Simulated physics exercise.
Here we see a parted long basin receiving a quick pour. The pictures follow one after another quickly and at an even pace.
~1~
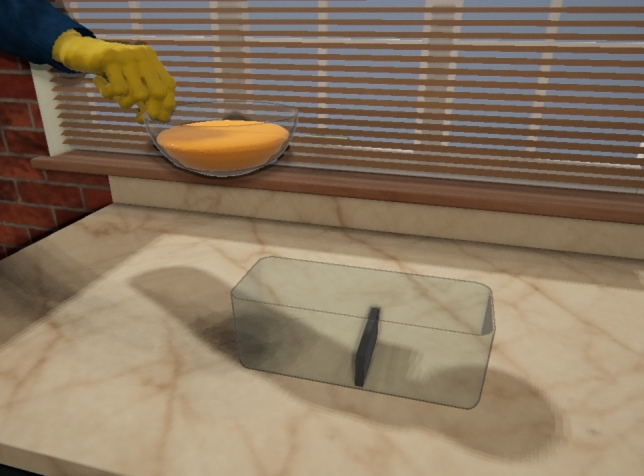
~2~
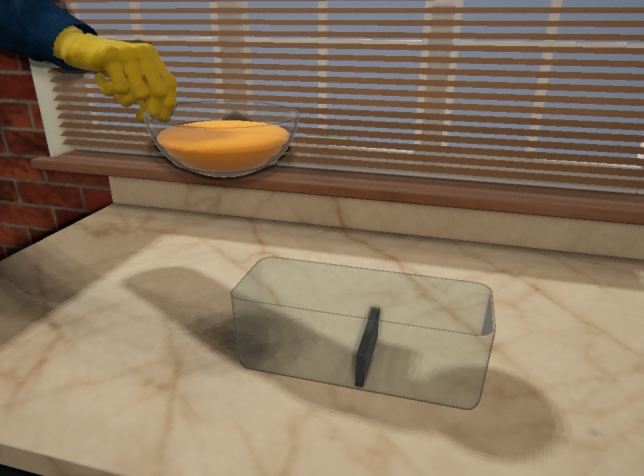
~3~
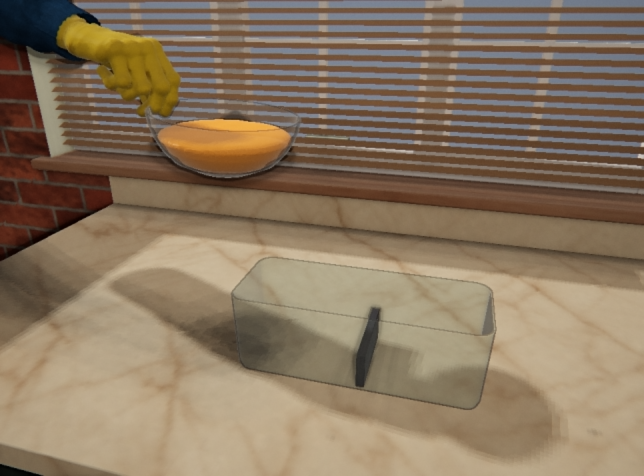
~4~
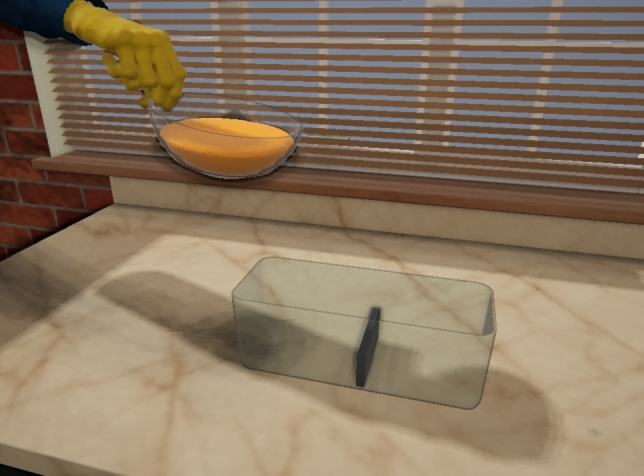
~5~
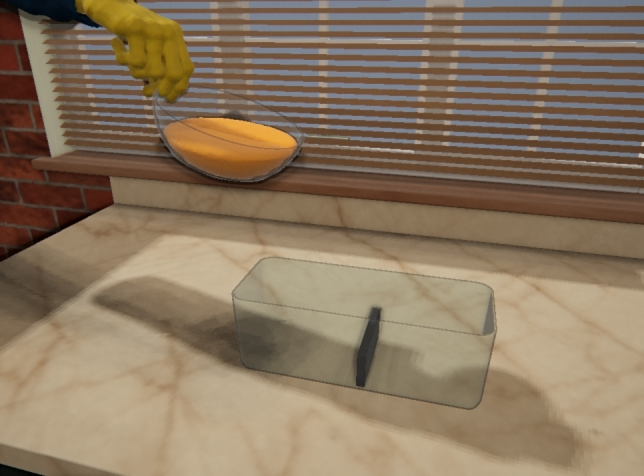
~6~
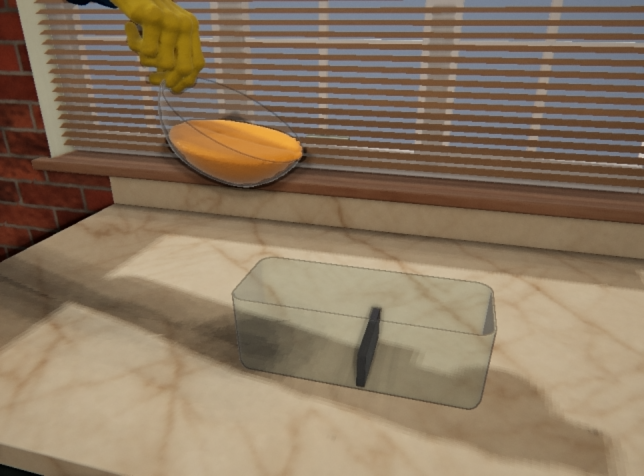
A yellow-gloved hand steadily tilts a clear bowl of orange liquid to the right.
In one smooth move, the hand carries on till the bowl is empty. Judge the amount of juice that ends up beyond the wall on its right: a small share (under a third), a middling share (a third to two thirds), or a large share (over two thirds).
A small share.
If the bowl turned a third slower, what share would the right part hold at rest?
About 5 in a hundred.
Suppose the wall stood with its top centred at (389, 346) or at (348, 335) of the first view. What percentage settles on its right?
In order, near 20 and 35 in a hundred.
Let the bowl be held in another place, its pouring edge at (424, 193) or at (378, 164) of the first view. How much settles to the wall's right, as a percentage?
Start one gives some 75 %, start two some 65 %.
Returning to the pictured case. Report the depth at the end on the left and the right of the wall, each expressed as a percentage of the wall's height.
The left reaches some 60 %, the right about 0 %.
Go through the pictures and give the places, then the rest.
In the first picture, tilt 0°; pouring edge (294, 118); surface from (168, 128) to (289, 136); the long basin's rim runs from (246, 276) to (492, 310); the wall's top is at (368, 331).
In the second picture, tilt 1°; pouring edge (295, 120); surface from (168, 128) to (289, 138).
In the third picture, tilt 5°; pouring edge (296, 126); surface from (169, 126) to (290, 140).
In the fourth picture, tilt 12°; pouring edge (298, 135); surface from (172, 123) to (292, 144).
In the fifth picture, tilt 20°; pouring edge (299, 146); surface from (175, 121) to (296, 147).
In the sixth picture, tilt 30°; pouring edge (298, 160); surface from (180, 124) to (297, 151); 1 per cent is over the edge.
A moment on, the bowl is tipped on its side and 12 per cent is still to pour, 21 is left of the wall and 0 right of it.
Next, the bowl is tipped on its side and 0 per cent is still to pour, 87 is left of the wall and 1 right of it.
Then the bowl is tipped on its side and 0 per cent is still to pour, 83 is left of the wall and 6 right of it.
Later the bowl is tipped on its side and 0 per cent is still to pour, 83 is left of the wall and 7 right of it.
Finally, 83 per cent lies left of the wall, 7 right of it and 10 outside.
